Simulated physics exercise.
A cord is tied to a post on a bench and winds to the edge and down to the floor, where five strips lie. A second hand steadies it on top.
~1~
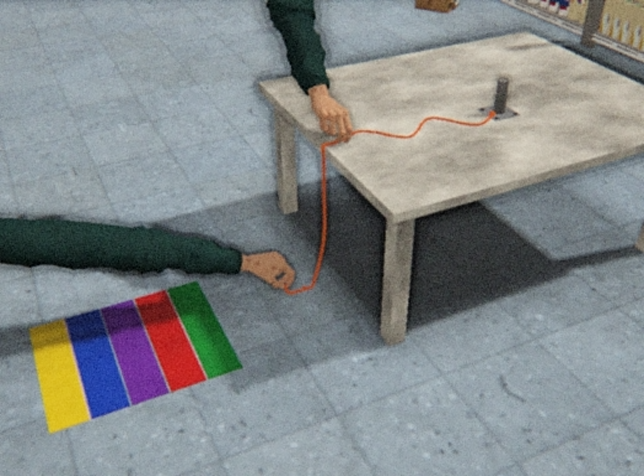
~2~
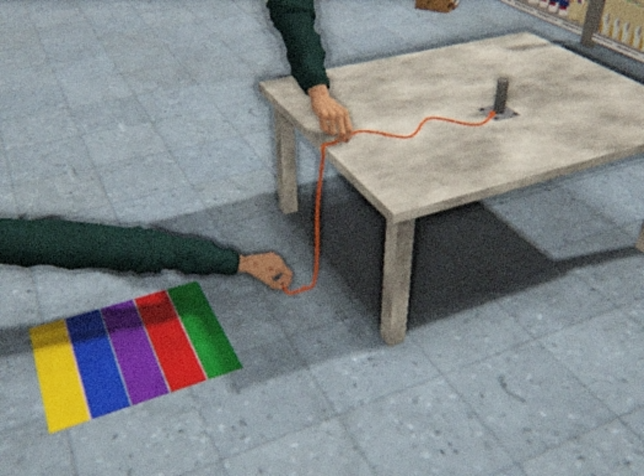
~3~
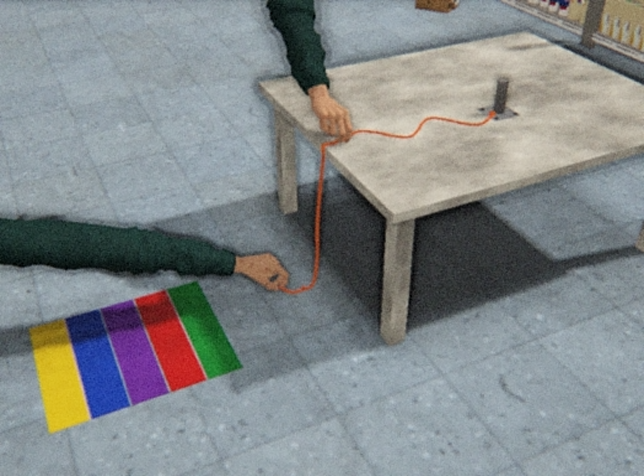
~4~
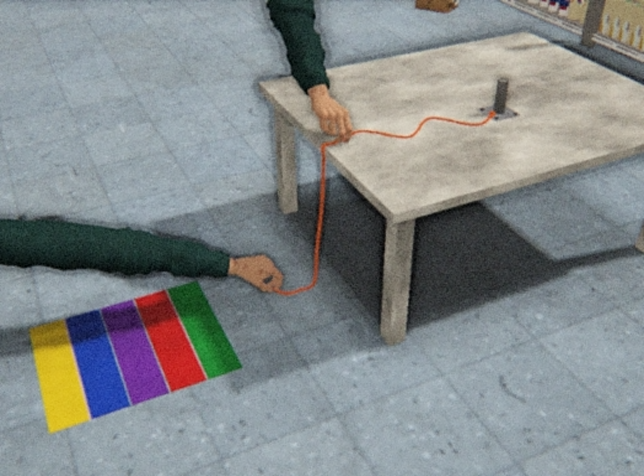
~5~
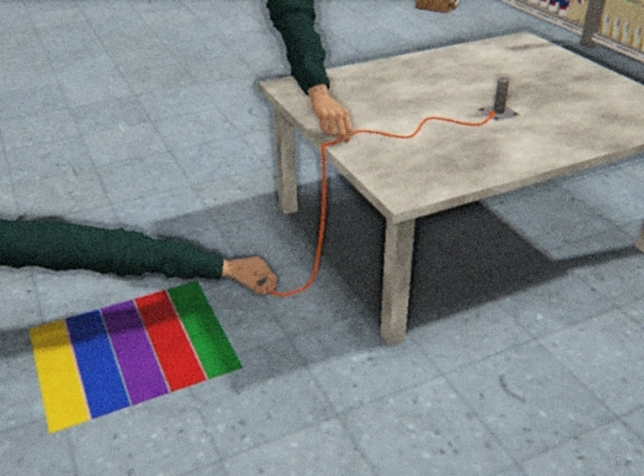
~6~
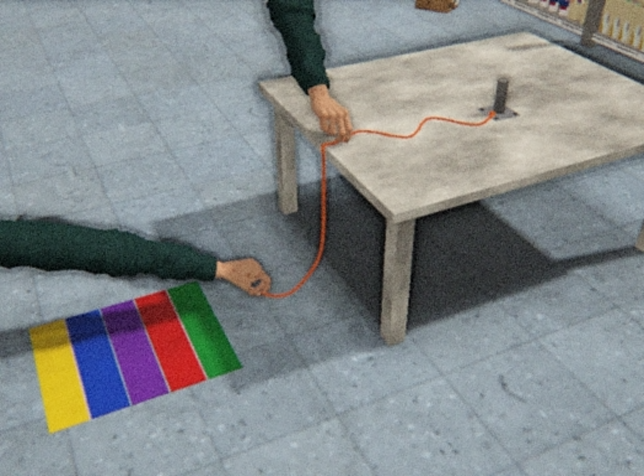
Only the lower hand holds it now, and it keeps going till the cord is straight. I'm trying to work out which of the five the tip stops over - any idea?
I would say the purple one.
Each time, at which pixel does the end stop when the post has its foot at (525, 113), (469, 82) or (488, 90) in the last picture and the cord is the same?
The three places are (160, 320), (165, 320) and (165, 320), in that order.
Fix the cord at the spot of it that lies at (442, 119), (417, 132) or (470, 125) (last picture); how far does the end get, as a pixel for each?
First near (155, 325), then near (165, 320), then near (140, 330).
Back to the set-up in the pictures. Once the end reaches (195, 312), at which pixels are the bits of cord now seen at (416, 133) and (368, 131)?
One is near (387, 134), the other near (337, 144).
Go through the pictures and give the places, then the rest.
The first picture shows end (285, 285); green (217, 356); red (181, 367); purple (144, 380); blue (105, 392); yellow (65, 406).
The second picture shows end (283, 286); cord through (477, 125) (421, 125) (372, 132) (323, 160) (317, 220) (315, 276).
The third picture shows end (279, 287).
The fourth picture shows end (273, 289); cord through (477, 125) (421, 125) (372, 132) (324, 160) (321, 219) (316, 276).
The fifth picture shows end (267, 291).
The sixth picture shows end (262, 292); cord through (477, 125) (421, 125) (372, 132) (324, 160) (324, 219) (308, 276).
Early on, end near (195, 312); over green.
Midway, end near (156, 324); over red.
At the end of the slack, end near (131, 332); over purple. The purple one.
